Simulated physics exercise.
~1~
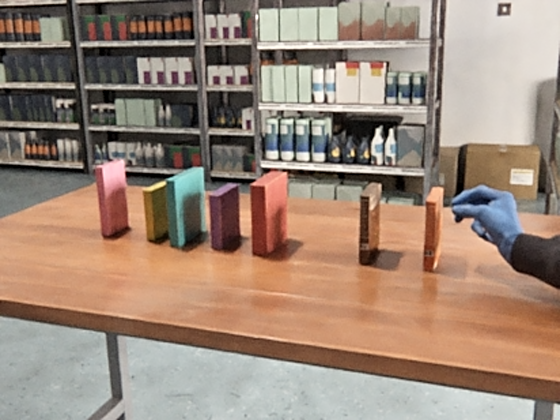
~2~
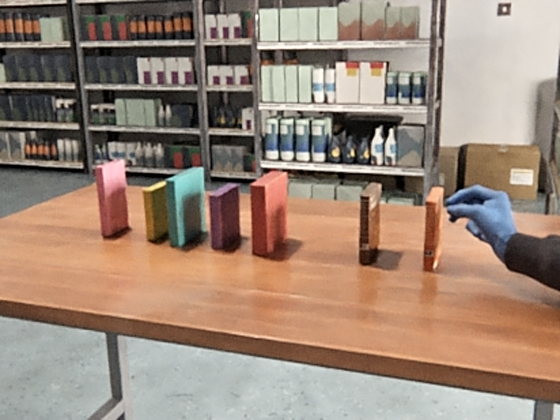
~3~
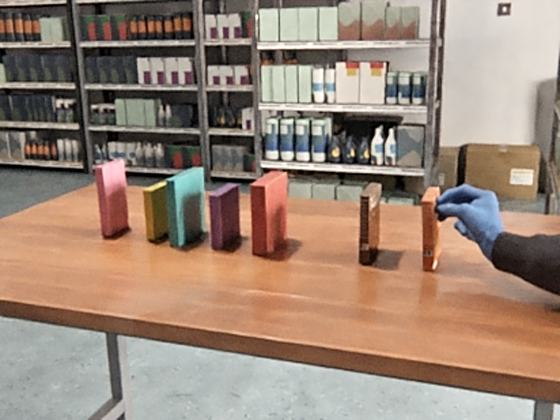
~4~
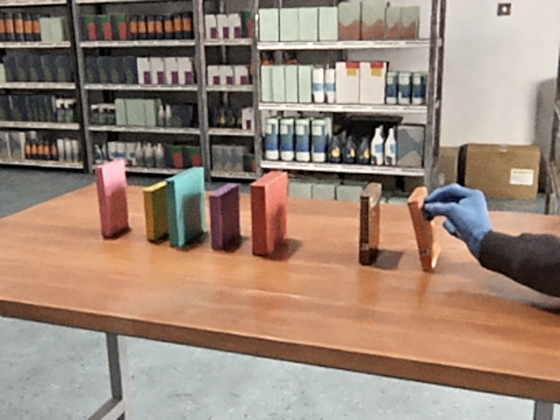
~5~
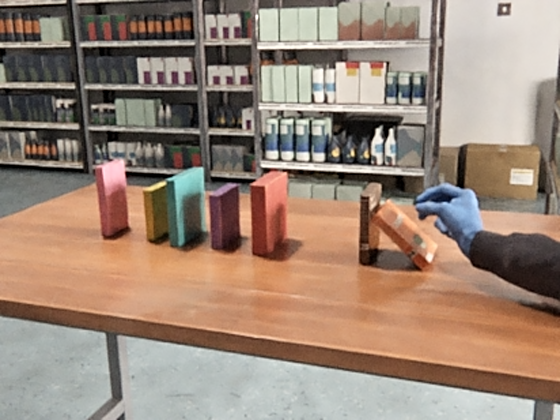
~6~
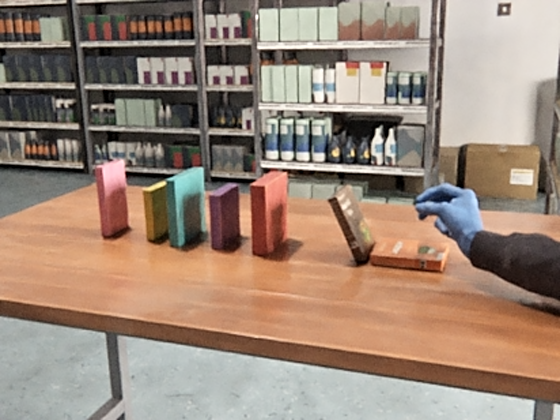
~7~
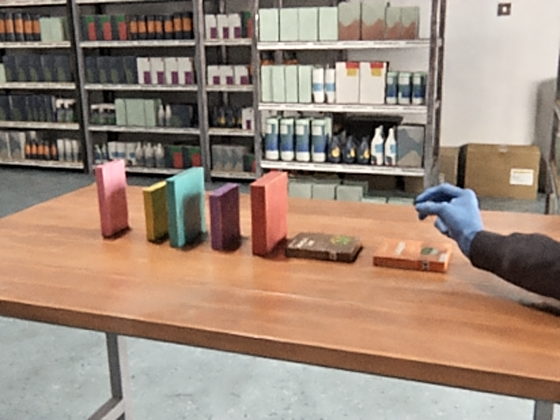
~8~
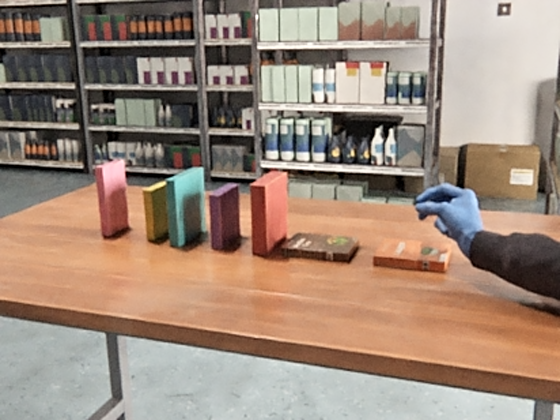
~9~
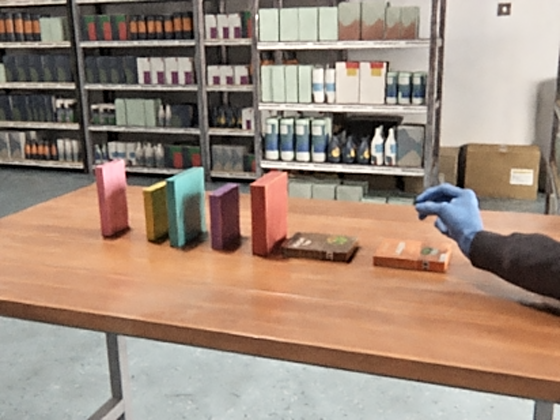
The clip opens on a wooden table in front of stocked shelves, with seven thin, flat items standing on end in a line. At the right, a blue-gloved hand reaches toward the orange packet and tips it to the left. The orange packet falls against the brown packet beside it, then drops flat as the brown one leans away. The brown packet topples left and comes to rest on its side near the base of the red block. The red, purple, turquoise and yellow blocks and the pink board remain standing, while the gloved hand hovers above the fallen orange packet.
